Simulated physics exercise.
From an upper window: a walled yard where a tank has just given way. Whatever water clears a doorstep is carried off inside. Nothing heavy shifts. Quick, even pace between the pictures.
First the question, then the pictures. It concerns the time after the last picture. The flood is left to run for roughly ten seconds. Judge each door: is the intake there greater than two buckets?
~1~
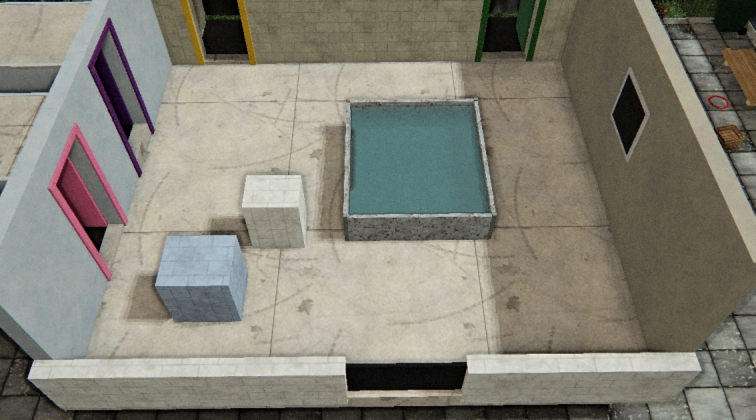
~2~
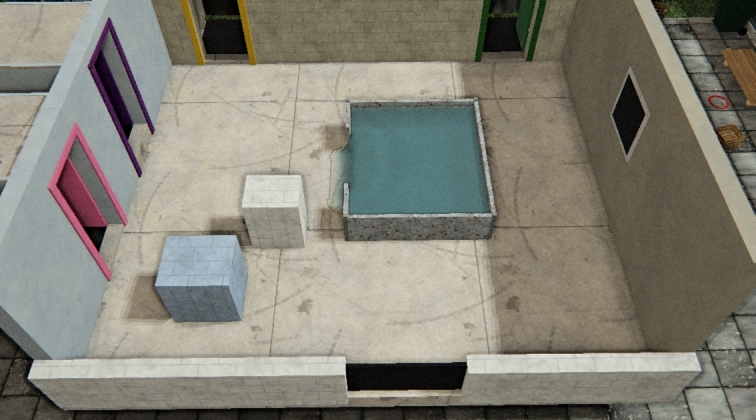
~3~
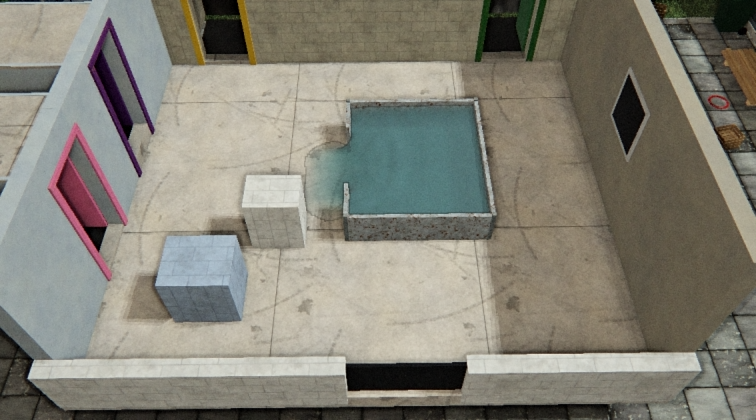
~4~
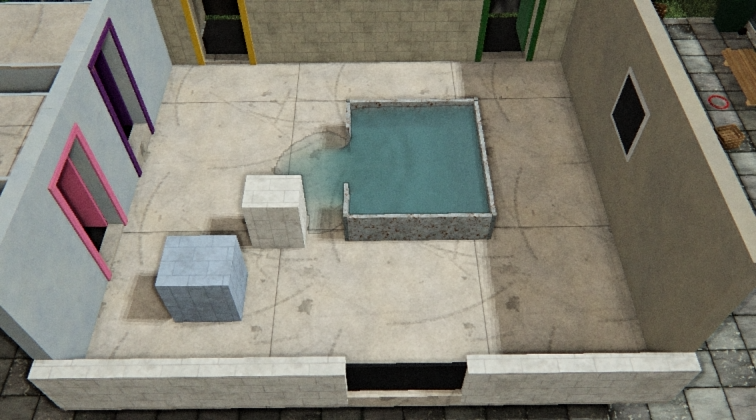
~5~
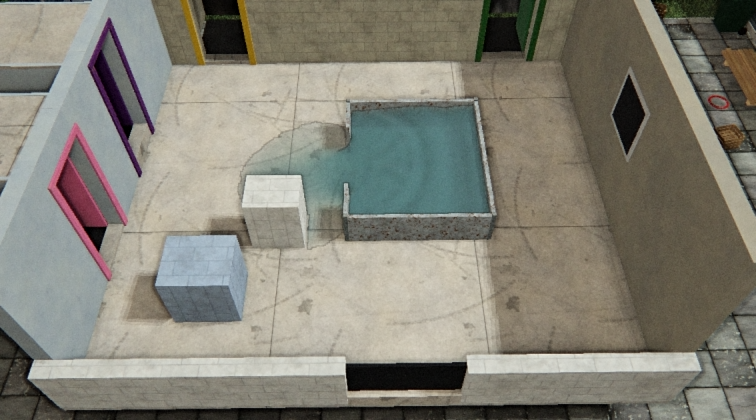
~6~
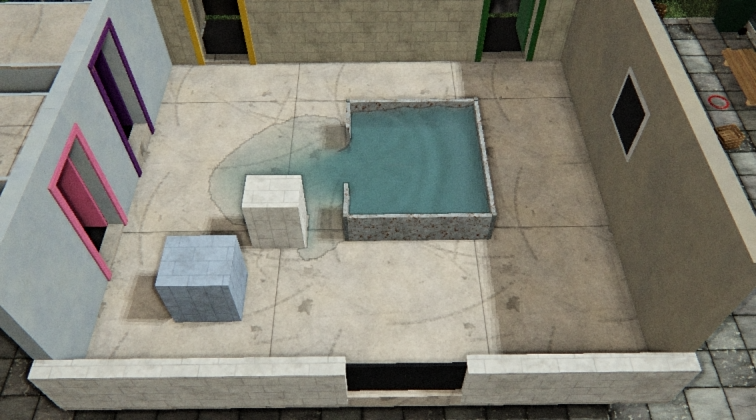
Yellow door, greater; pink door, greater; green door, not greater; purple door, not greater.
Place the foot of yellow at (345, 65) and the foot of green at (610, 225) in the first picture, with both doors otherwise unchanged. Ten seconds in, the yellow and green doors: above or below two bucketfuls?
The yellow one does not overflow, while the green one does not overflow.
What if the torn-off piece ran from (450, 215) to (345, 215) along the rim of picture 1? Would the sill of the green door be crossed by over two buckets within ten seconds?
I'd say the green door exceeds the limit.
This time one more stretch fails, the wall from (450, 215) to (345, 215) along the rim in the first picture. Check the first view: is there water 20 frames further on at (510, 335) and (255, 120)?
In the order asked: Inundated, then unwetted.
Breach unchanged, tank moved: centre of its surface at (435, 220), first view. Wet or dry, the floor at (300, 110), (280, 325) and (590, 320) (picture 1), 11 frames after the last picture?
Hit, hit, spared.
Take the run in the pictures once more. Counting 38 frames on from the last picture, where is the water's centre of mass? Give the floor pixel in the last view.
I'd put my finger on (289, 176).
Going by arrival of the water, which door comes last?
It's the one in green.
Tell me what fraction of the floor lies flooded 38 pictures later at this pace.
Close to 60 %.
A moment on, water covers 20 % of the floor; the yellow door not reached, the pink door not reached, the green door not reached, the purple door wet at the sill, nothing in.
Next, water covers 30 % of the floor; the yellow door not reached, the pink door under two buckets in, the green door not reached, the purple door wet at the sill, nothing in.
Then, water covers 35 % of the floor; the yellow door under two buckets in, the pink door over two buckets in, the green door not reached, the purple door wet at the sill, nothing in.
Later, water covers 60 % of the floor; the yellow door far over two buckets in, the pink door far over two buckets in, the green door not reached, the purple door wet at the sill, nothing in.
In the end, water covers 90 % of the floor; the yellow door far over two buckets in, the pink door far over two buckets in, the green door wet at the sill, nothing in, the purple door wet at the sill, nothing in.
